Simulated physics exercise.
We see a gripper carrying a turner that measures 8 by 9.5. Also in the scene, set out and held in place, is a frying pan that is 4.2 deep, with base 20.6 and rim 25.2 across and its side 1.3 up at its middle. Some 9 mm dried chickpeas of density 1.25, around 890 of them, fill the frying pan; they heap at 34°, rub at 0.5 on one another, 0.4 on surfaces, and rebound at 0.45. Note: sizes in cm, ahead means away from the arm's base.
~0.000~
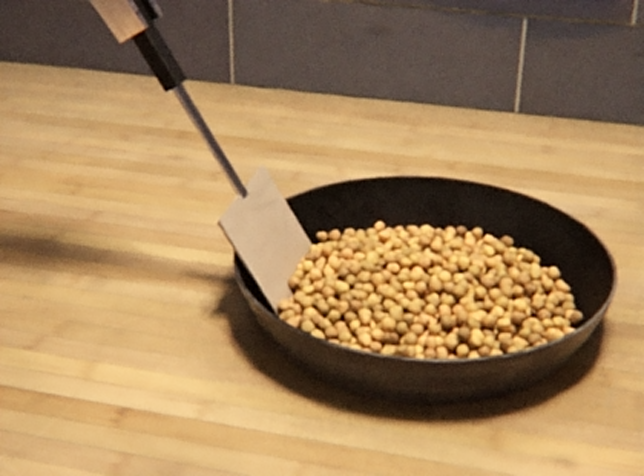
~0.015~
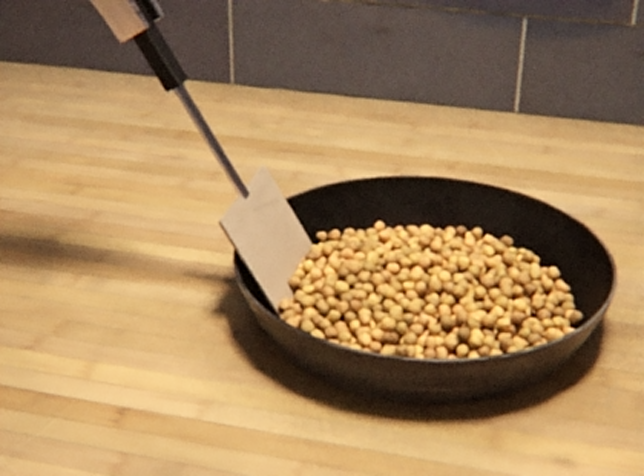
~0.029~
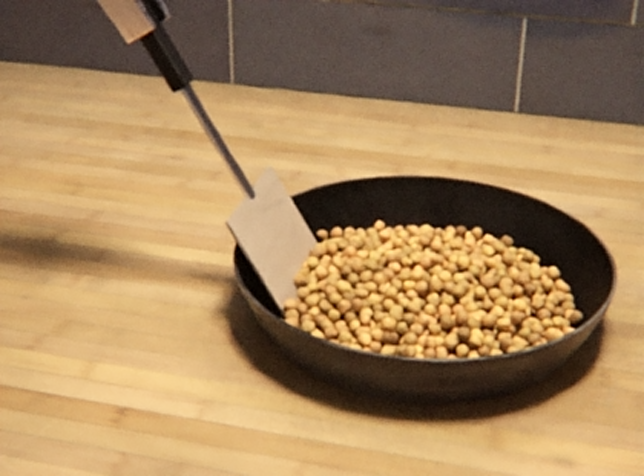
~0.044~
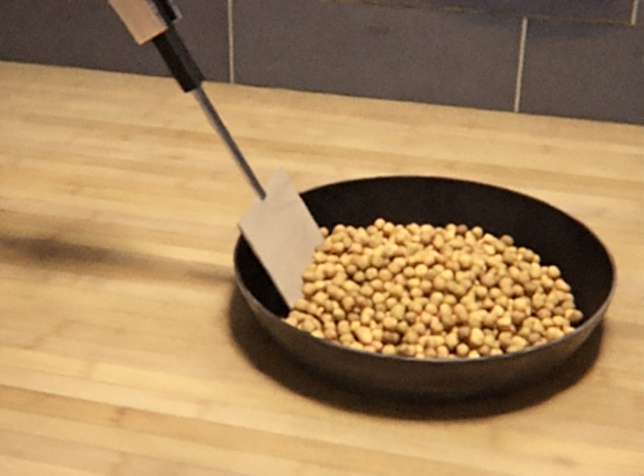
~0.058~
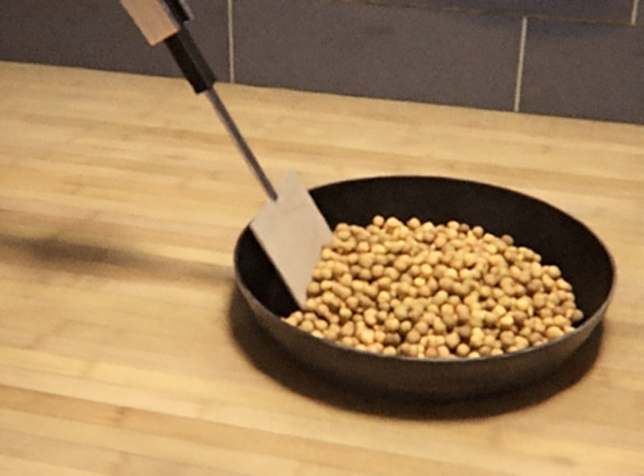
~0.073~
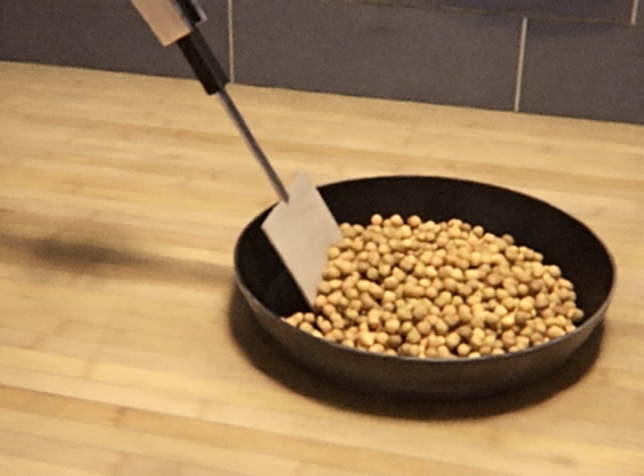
A gripper at the upper left holds a flat, pale metal turner by its dark handle, its blade dipped inside the left edge of a black frying pan heaped with small tan beans. The pan rests on a light wooden counter before grey tiles, seen from slightly above. The turner slides slowly a short way right, nudging the nearest beans, while pan and camera stay still.
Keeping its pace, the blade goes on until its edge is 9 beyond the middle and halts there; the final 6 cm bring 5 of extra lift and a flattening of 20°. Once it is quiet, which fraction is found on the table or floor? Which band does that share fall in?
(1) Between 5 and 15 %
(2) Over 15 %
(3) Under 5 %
Between 5 and 15 %.
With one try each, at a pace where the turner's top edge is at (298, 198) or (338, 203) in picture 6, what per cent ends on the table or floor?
Roughly 15 per cent, then roughly 30 per cent.
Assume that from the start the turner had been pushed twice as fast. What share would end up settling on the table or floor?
I'd say close to 25 per cent.
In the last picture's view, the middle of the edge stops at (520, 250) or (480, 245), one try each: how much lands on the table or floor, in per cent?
About 0 and 0 per cent.
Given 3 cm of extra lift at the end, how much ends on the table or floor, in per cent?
10 %.
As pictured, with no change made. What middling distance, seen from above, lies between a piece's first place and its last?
Near 4 cm, measured level.
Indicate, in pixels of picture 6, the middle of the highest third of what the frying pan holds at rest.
It is centred near (548, 295) in the last view.
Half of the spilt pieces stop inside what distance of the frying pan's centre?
Some 22 centimetres.
After 0.17 s, sloping 59°, highest piece 4 above the table; 893 in the frying pan.
After 0.26 s, sloping 52°, highest piece 5 above the table; 893 in the frying pan.
After 0.51 s, sloping 39°, highest piece 5 above the table; 798 in the frying pan, 93 on the table or floor, 2 on the blade or in flight.
After 1.56 s, sloping 39°, highest piece 5 above the table; 798 in the frying pan, 95 on the table or floor.
At rest, 798 in the frying pan, 95 on the table or floor. That is 11 % on the table or floor.
